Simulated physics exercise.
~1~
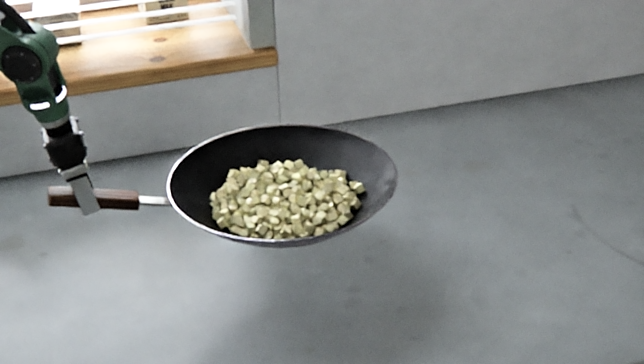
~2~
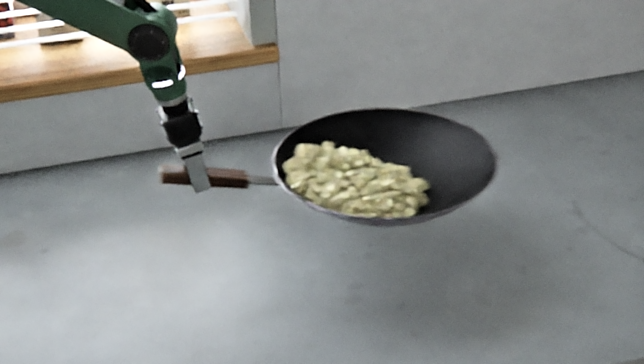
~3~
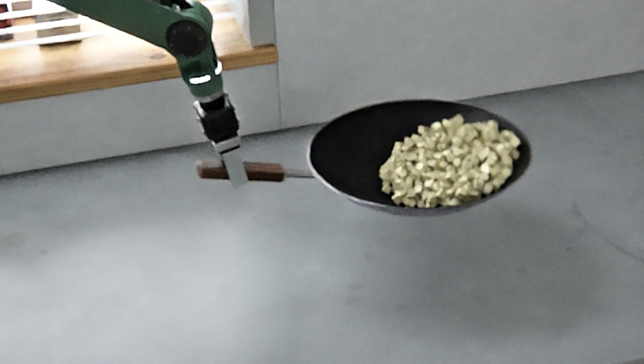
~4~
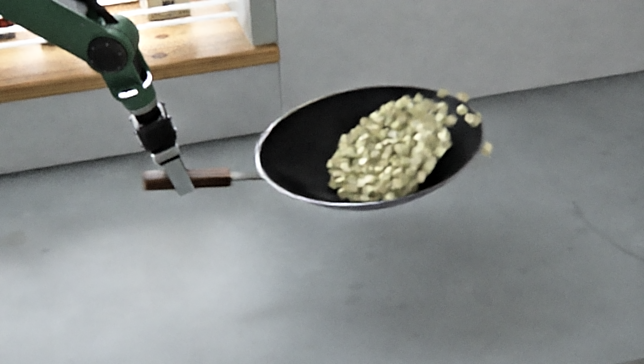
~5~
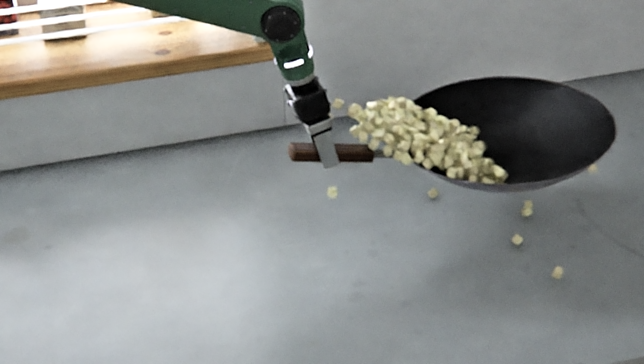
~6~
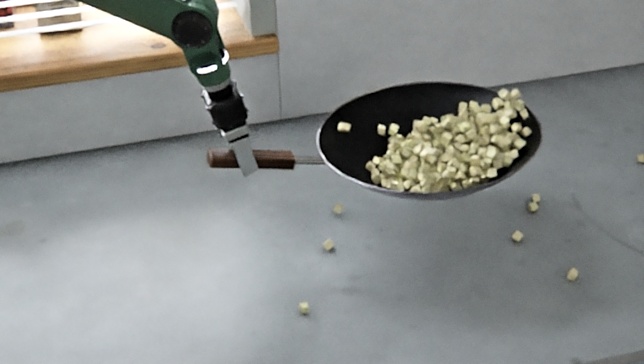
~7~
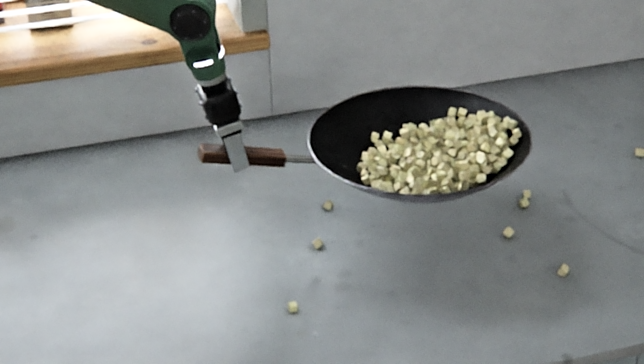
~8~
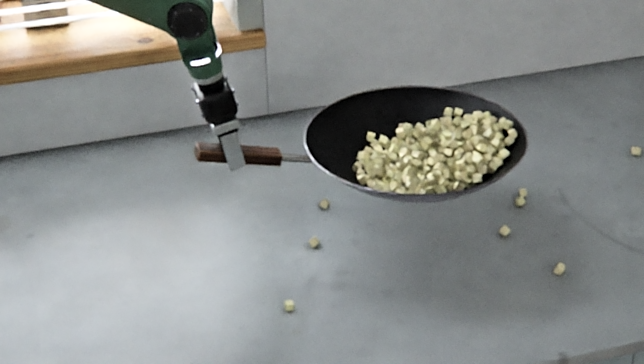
The video shows a green robot arm holding a dark wok of pale vegetable dice above a grey surface, swinging it right, back left and right again so the dice slide and toss. Several spill onto the surface, and the wok finally holds still with most still inside.
